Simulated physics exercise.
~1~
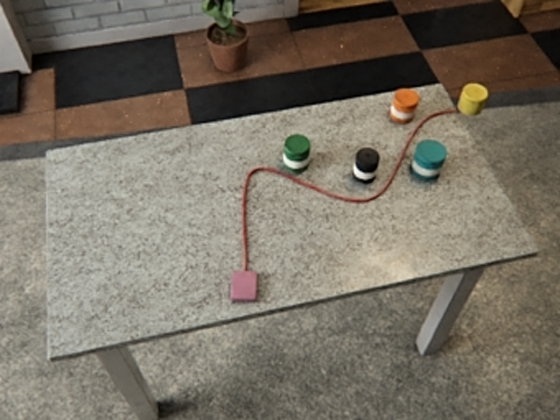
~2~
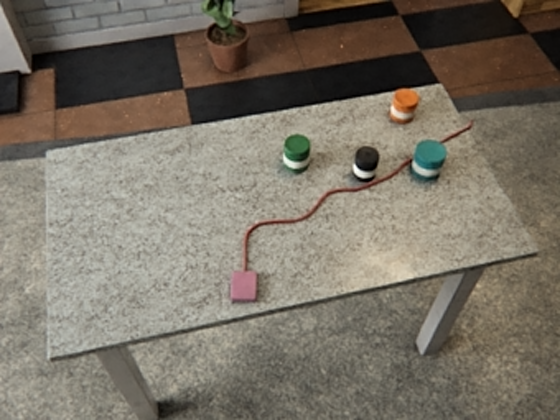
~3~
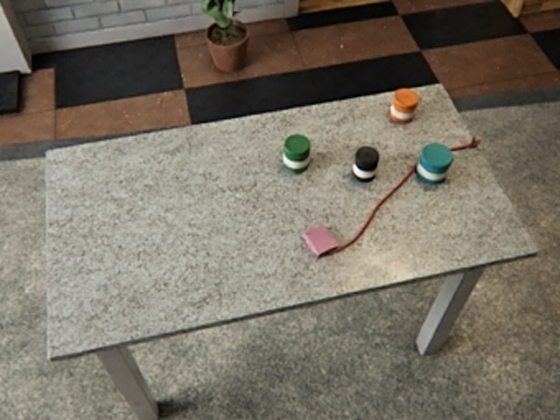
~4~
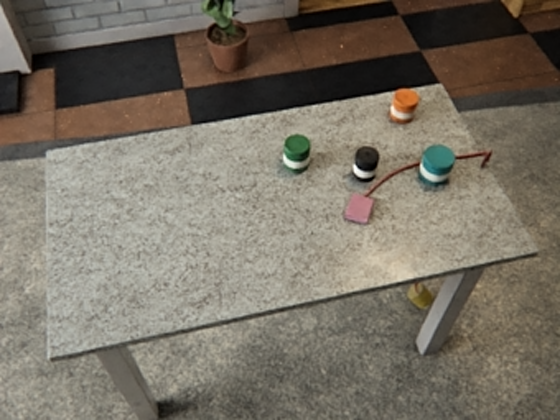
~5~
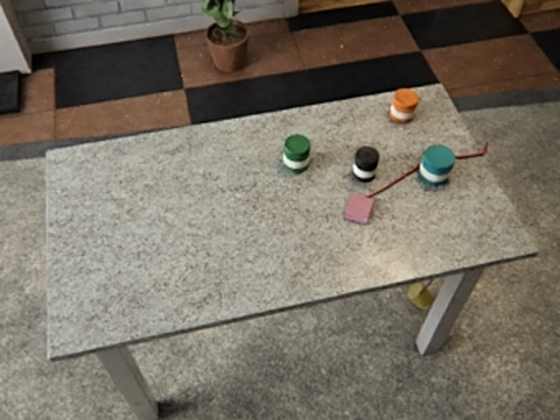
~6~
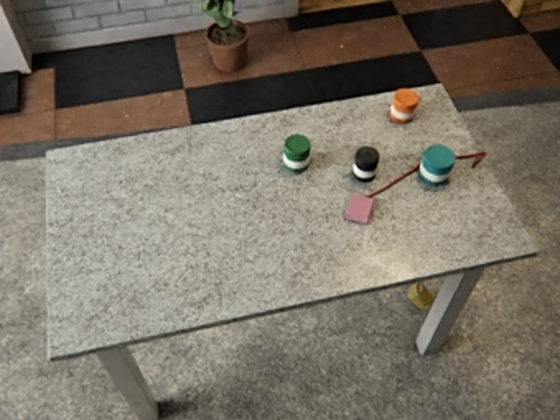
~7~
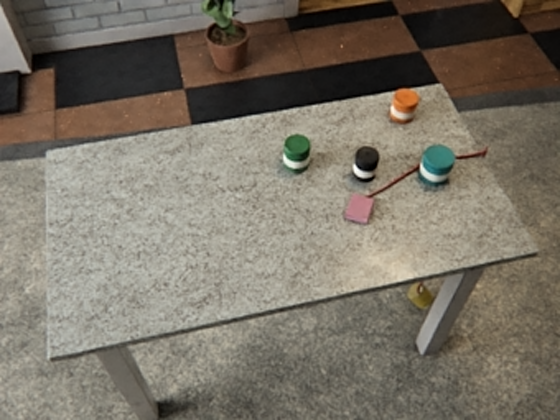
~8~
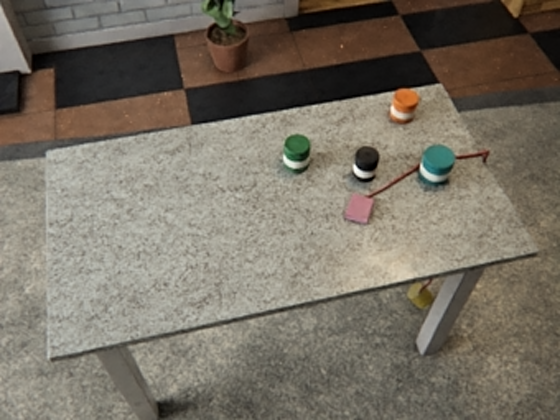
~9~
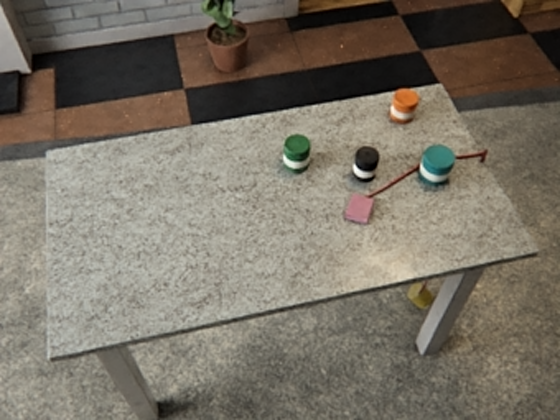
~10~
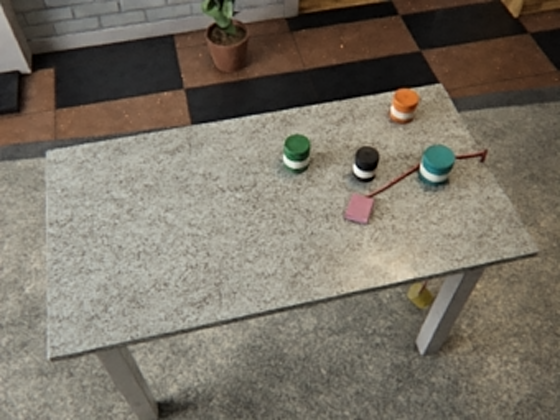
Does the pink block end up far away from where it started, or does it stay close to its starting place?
The pink block ends up far from its starting place, dragged to the right across the table until it rests near the black canister.
